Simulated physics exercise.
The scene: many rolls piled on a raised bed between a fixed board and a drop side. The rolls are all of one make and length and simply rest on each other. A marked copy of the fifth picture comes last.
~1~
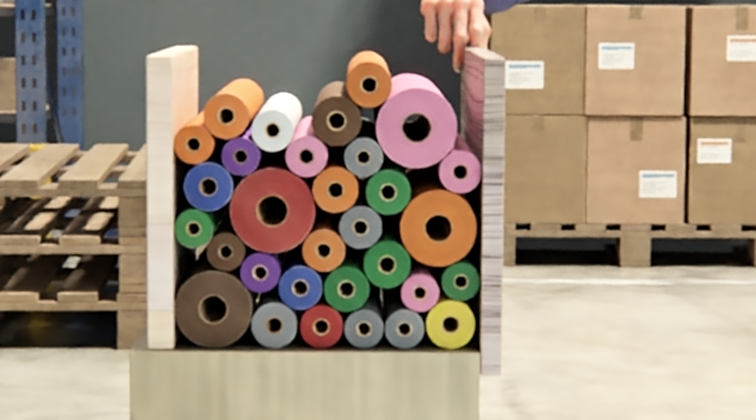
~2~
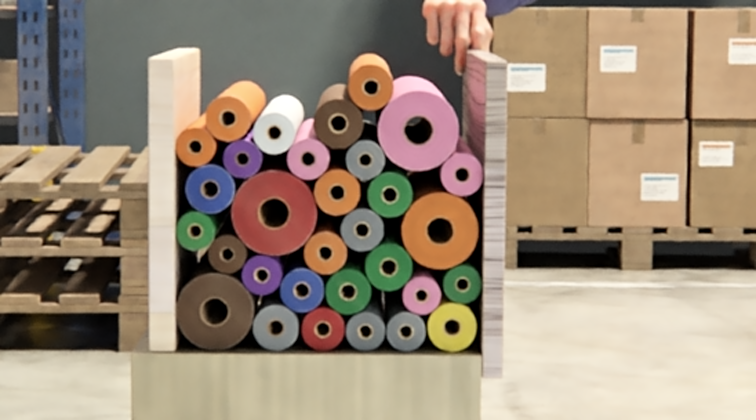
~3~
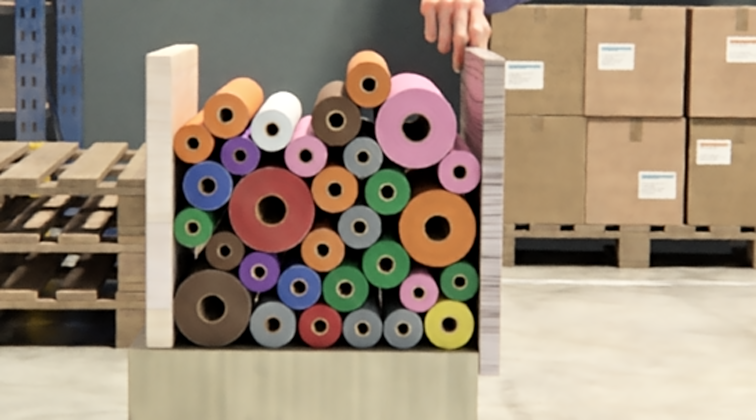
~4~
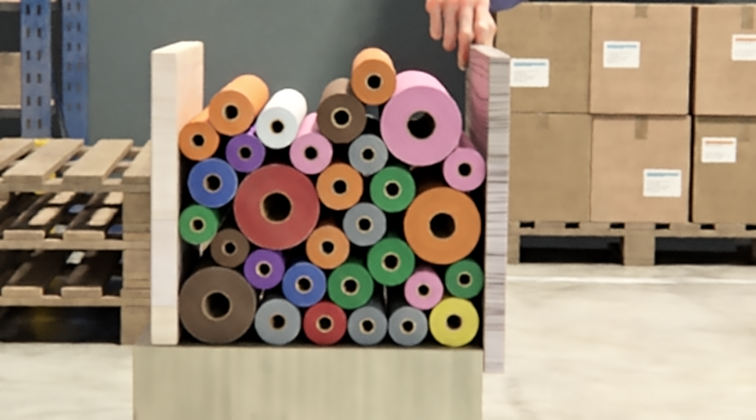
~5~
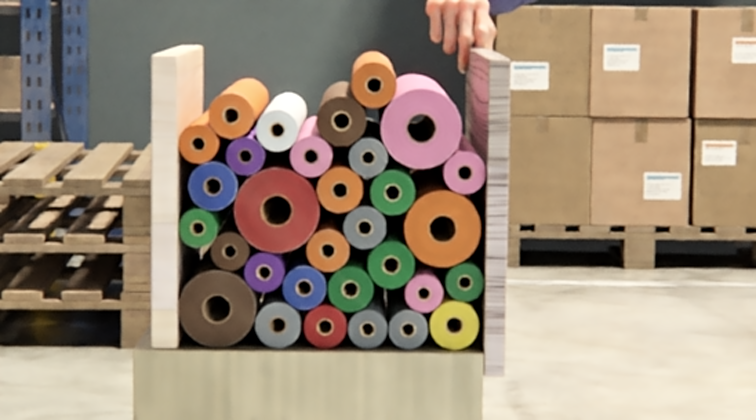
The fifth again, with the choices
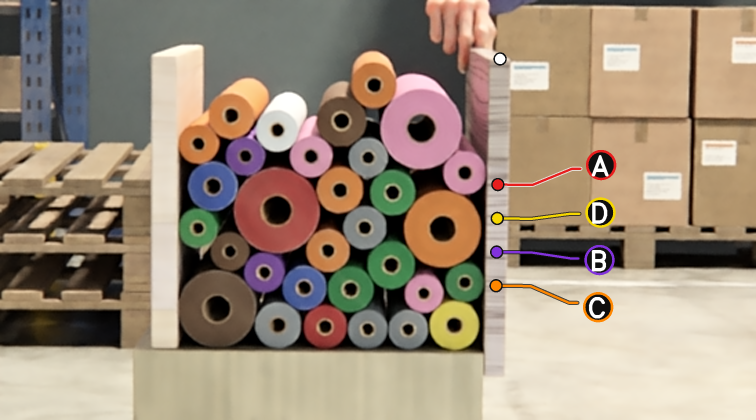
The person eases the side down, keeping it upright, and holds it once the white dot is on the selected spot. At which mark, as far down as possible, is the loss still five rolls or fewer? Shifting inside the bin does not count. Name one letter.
Mark C is as low as it can go.
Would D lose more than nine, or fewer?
At D, fewer than nine.
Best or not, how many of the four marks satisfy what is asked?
Four of them.
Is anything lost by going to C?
Yes.
On the marked copy, A at (498, 184); B at (497, 252); C at (496, 286); D at (497, 219); the white dot at (500, 59).
Following C. Soon after the start, top of the board (487, 154).
Later, top of the board (486, 260).
In the end, top of the board (485, 284), three out over the board.
As for the rest, A none out over the board; B three out over the board; D three out over the board.
